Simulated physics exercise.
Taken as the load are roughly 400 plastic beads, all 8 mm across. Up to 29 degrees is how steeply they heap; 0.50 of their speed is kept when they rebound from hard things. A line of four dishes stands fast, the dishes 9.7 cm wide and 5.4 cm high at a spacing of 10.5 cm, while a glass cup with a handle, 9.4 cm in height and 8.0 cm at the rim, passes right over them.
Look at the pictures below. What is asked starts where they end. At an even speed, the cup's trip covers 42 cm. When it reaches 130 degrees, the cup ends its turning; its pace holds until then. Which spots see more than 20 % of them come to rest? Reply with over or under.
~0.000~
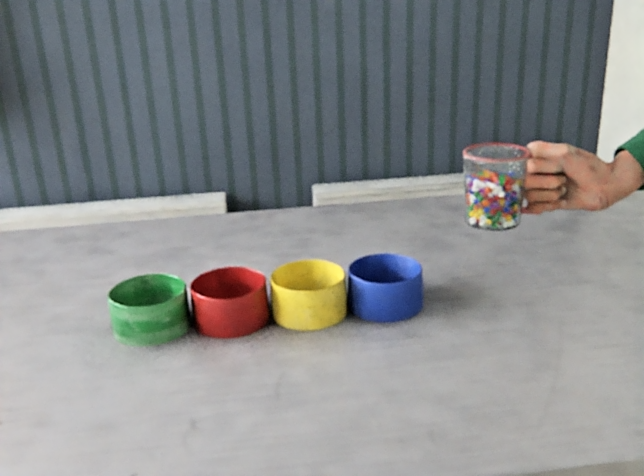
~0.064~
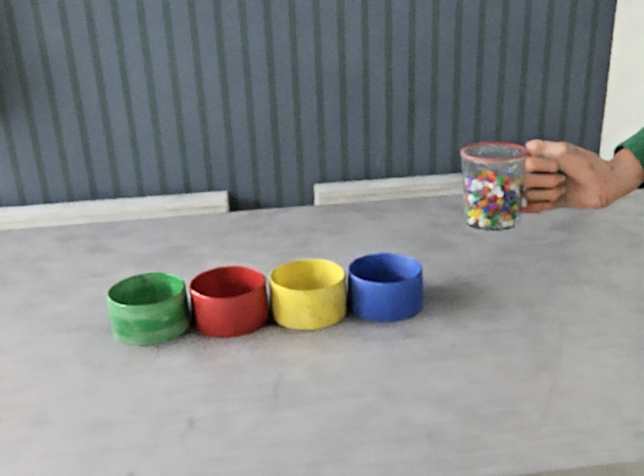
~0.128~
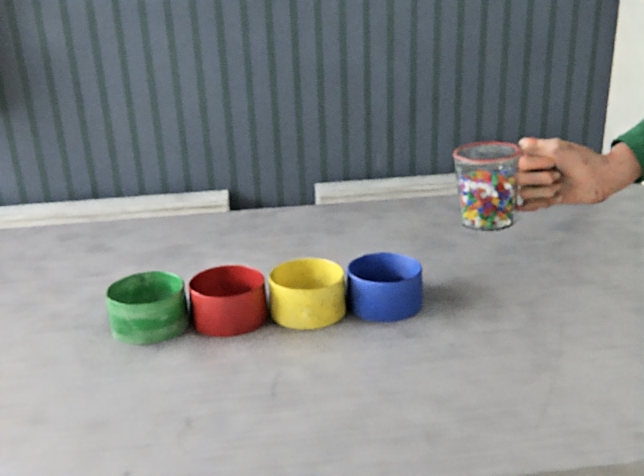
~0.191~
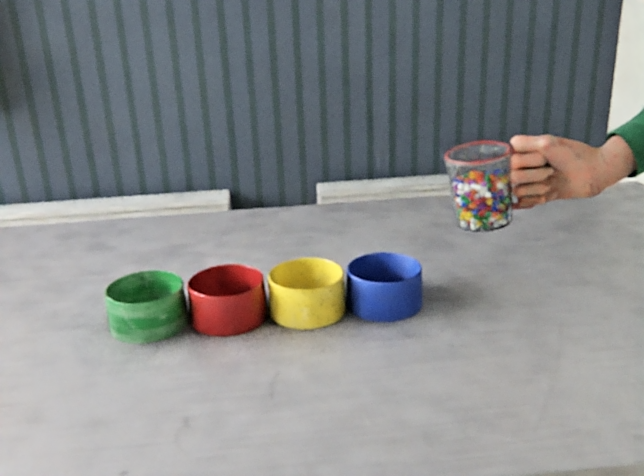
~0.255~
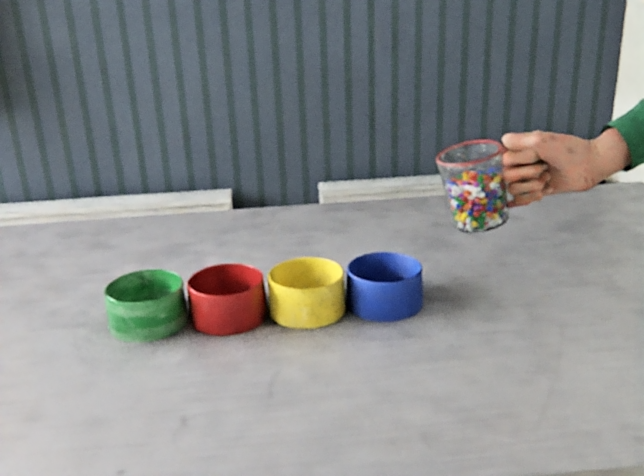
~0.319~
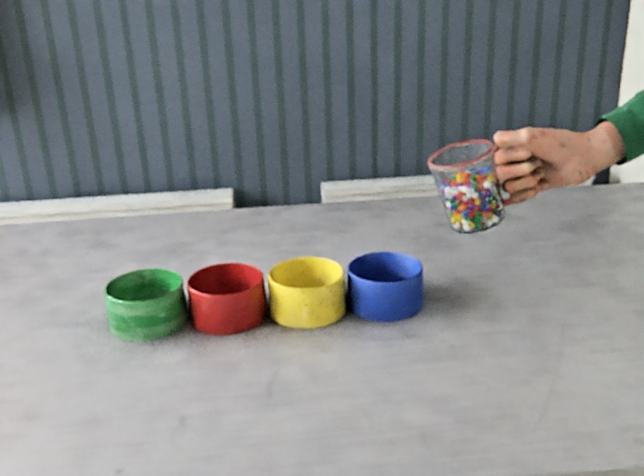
Red over, blue under, green under, yellow under, counter under.
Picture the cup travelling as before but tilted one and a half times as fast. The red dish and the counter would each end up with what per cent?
Shares: Red 0, counter 0.
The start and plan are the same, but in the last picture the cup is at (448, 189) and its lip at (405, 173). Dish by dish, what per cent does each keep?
Final shares - red 80 %, blue 0 %, green 10 %, yellow 0 %.
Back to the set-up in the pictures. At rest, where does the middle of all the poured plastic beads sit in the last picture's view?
I'd say roughly (229, 301).
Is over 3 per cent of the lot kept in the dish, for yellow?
Yellow - it holds.
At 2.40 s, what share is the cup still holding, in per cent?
Around 0 in a hundred.
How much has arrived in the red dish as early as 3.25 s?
Close to 85 per cent at that point.
Then, at 1.57 s, tilt 96 degrees; cup holds 95 %.
After 2.40 s, tilt 130 degrees; cup holds 0 %, red 85 %, yellow 10 %.
Then, at 3.25 s, tilt 130 degrees; cup holds 0 %, red 85 %, yellow 10 %.
By 3.5 s all is still; red 85 %, blue 0 %, green 0 %, yellow 10 %, counter 5 %.
